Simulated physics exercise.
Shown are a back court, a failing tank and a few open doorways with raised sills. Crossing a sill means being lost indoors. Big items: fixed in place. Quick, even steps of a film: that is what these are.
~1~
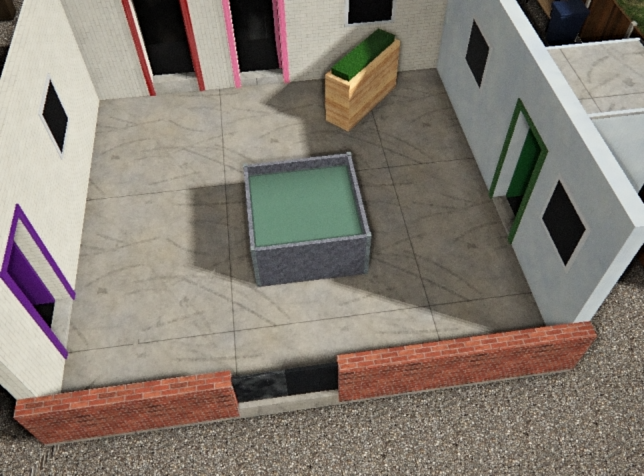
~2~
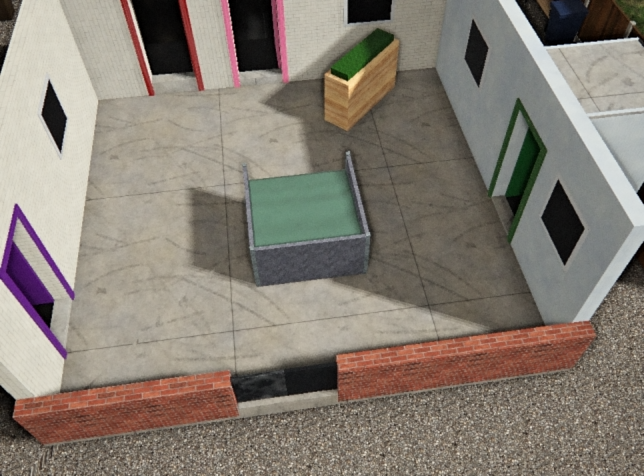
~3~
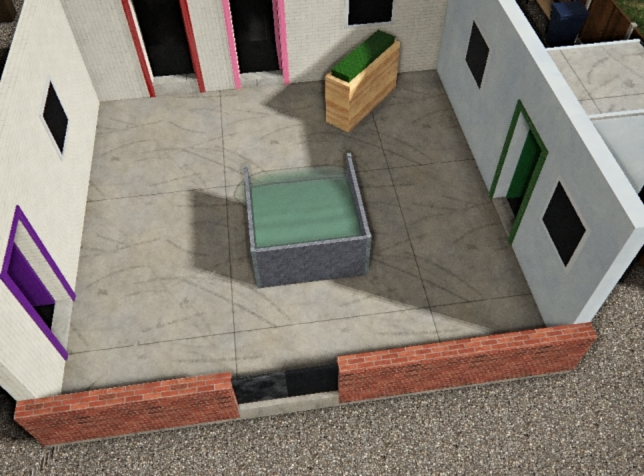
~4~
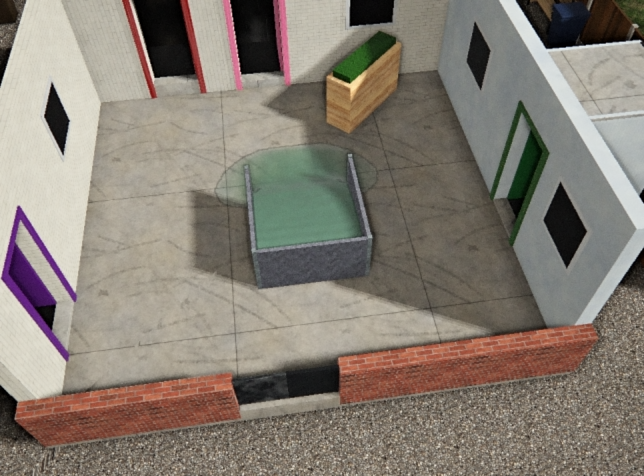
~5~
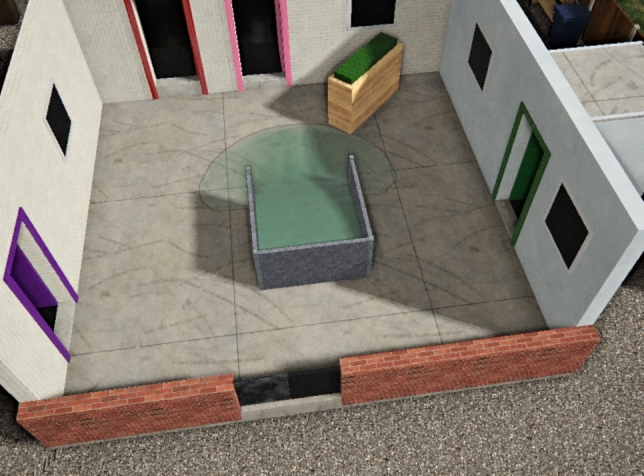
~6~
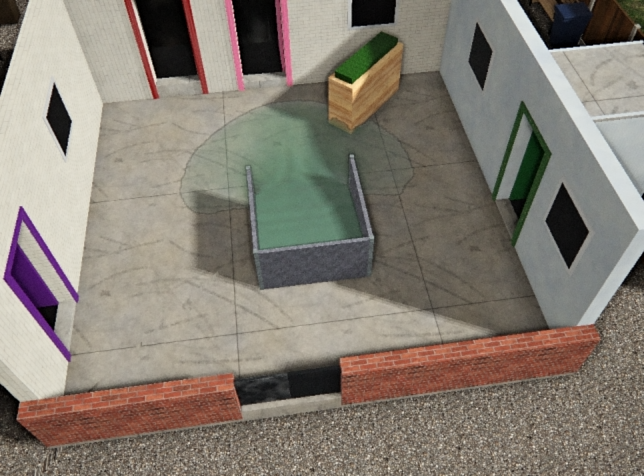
In a walled courtyard with coloured doorways, a square grey tank of green water stands whole, then its far side opens and the water pours out, spreading across the paving in a widening rounded sheet toward the back wall.
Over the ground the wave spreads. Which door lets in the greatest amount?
The pink one.
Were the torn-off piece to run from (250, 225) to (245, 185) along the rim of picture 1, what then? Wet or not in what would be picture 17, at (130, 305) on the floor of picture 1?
The point is soaked.
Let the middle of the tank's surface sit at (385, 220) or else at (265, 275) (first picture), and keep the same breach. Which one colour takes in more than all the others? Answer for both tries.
With the first spot it's the pink-painted one, with the second it's the pink one.
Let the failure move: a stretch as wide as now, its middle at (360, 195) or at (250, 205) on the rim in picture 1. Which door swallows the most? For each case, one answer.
In the first try it's the green-painted one, in the second the purple door.
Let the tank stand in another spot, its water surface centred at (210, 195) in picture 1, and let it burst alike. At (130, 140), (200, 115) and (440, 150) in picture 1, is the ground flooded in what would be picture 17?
In the order given: Wetted, wetted and not reached.
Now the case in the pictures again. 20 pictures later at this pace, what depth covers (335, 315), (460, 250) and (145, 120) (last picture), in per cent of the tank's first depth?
Taking the places in turn, I get roughly 0, 0 and 14 percent.
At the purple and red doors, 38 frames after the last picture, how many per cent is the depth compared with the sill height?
The first sits near 30 in a hundred and the second near 30 in a hundred.
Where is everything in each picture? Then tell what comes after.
The first picture shows the open tank at (304, 202) is whole and still.
In the second picture, water pours out on the open tank's far side and has run to a hidden place.
In the third picture, the front is at (240, 190), out from the gap on the open tank's far side.
In the fourth picture, water pours out on the open tank's far side and has run to (227, 176).
In the fifth picture, the front is at (311, 126), out from the gap on the open tank's far side.
In the sixth picture, the front is at (269, 106), out from the gap on the open tank's far side.
A moment on, water covers 30 % of the floor; pink door some in, purple door not reached, red door wet at the sill, nothing in, green door not reached.
Next, water covers 40 % of the floor; pink door a lot in, purple door not reached, red door wet at the sill, nothing in, green door not reached.
Then, water covers 40 % of the floor; pink door a lot in, purple door not reached, red door wet at the sill, nothing in, green door not reached.
Later, water covers 80 % of the floor; pink door a lot in, purple door wet at the sill, nothing in, red door wet at the sill, nothing in, green door wet at the sill, nothing in.
In the end, water covers 100 % of the floor; pink door a lot in, purple door wet at the sill, nothing in, red door wet at the sill, nothing in, green door wet at the sill, nothing in; the pink door has let in the most.
